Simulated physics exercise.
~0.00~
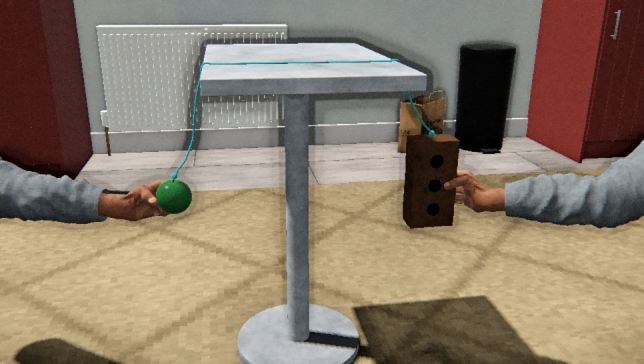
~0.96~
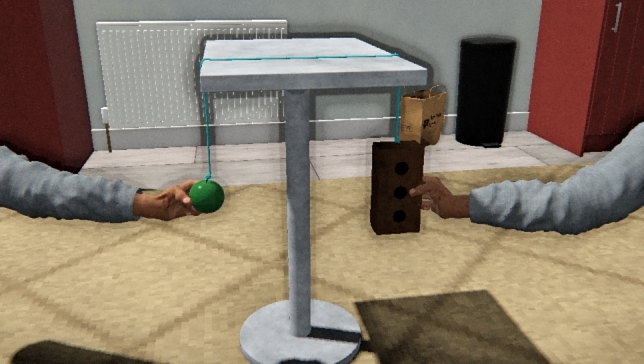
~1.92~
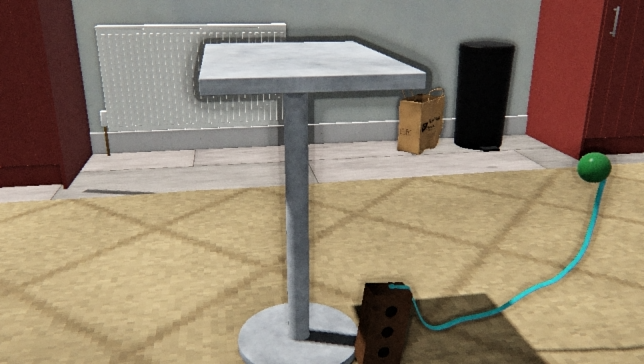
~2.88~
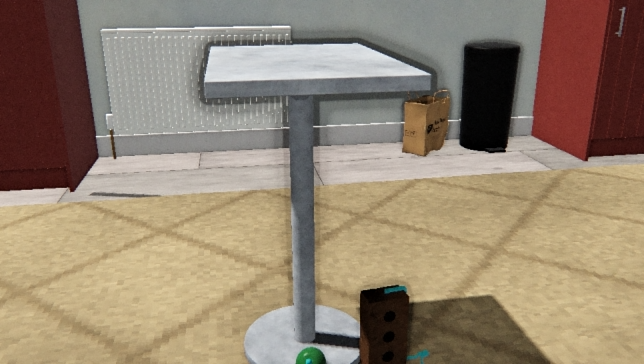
A pale grey side table with a round base stands at the centre of a patterned beige rug, seen from the front by a gently swaying camera, with a white radiator, a black bin, a cardboard box and red cabinets behind. A cyan ribbon crosses its top, joining a green apple held by a hand on the left to a dark brown brick held on the right. The hands bring both inward until they hang beside the table, then let go. The brick drops to the floor, pulling the ribbon rightwards and flinging the apple over to the far right. Finally the apple rests on the floor by the base, left of the brick.
